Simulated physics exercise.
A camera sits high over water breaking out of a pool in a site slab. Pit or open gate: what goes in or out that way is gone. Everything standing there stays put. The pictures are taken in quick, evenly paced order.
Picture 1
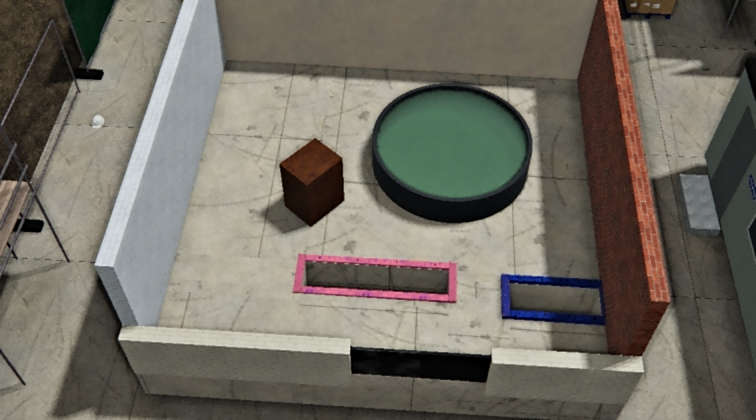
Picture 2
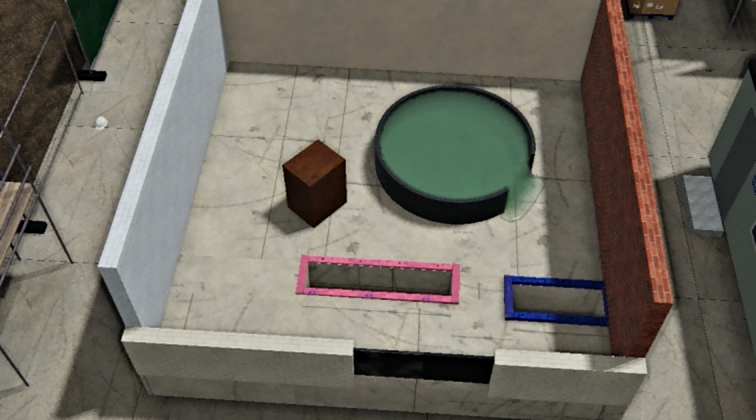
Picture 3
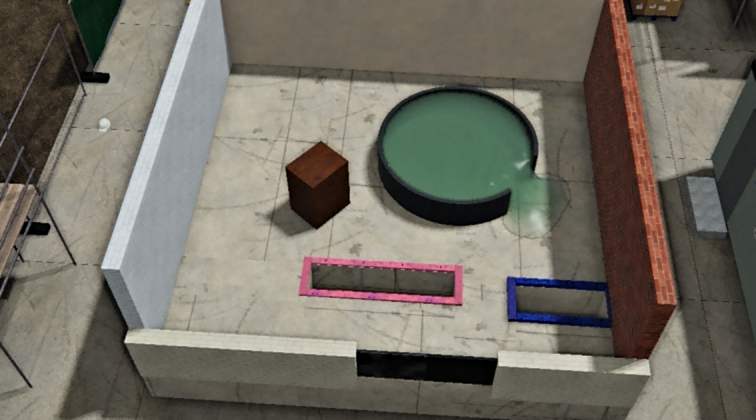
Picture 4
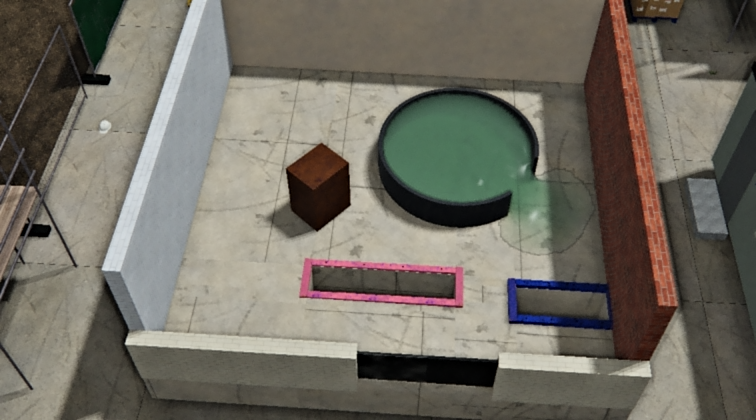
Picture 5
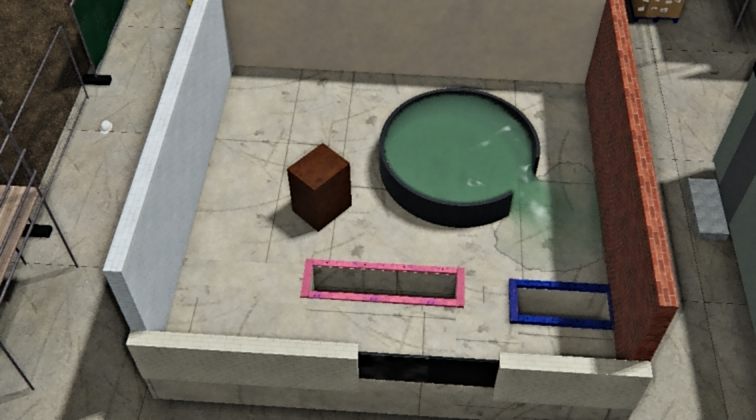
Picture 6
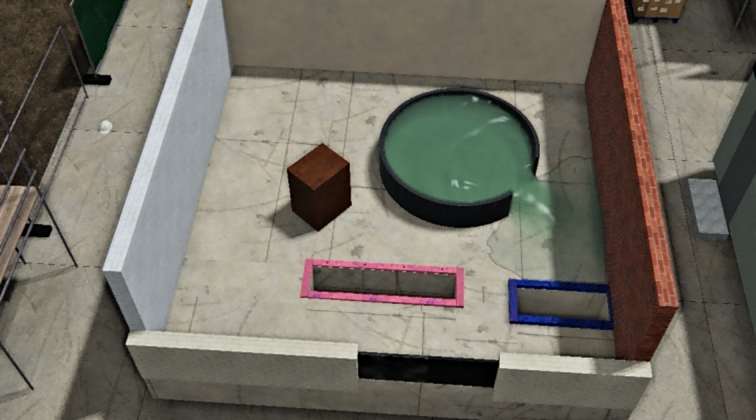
Walled concrete slab seen from above, green water breaking from a round tank's right side and spreading toward the brick wall.
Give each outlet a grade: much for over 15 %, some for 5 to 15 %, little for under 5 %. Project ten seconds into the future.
Grades: Gate - little, pink pit - little, blue pit - much.
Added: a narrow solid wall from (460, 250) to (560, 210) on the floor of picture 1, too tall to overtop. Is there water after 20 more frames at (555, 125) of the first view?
Submerged.
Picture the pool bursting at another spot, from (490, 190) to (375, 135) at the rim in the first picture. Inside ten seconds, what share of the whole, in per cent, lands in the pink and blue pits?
Approximately, pink takes 45 % and blue takes 2 %.
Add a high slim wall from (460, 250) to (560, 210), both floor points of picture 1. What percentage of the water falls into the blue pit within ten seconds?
About 8 percent goes into the blue pit.
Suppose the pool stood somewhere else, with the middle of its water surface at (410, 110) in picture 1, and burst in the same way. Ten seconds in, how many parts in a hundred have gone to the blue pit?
Share in the blue pit - 25 in a hundred.
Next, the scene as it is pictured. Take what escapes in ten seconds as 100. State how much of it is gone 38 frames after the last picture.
It comes to around 80 per cent.
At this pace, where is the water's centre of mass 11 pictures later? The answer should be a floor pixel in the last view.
Close to pixel (487, 181).
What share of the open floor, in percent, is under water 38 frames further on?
I'd say 45 per cent.
A moment on, water covers 10 % of the floor; the gate 0 %, the pink pit 0 %, the blue pit 2 %.
Next, water covers 15 % of the floor; the gate 0 %, the pink pit 0 %, the blue pit 7 %.
Then, water covers 25 % of the floor; the gate 0 %, the pink pit 0 %, the blue pit 16 %.
Later, water covers 45 % of the floor; the gate 0 %, the pink pit 1 %, the blue pit 25 %.
In the end, water covers 75 % of the floor; the gate 0 %, the pink pit 2 %, the blue pit 31 %.
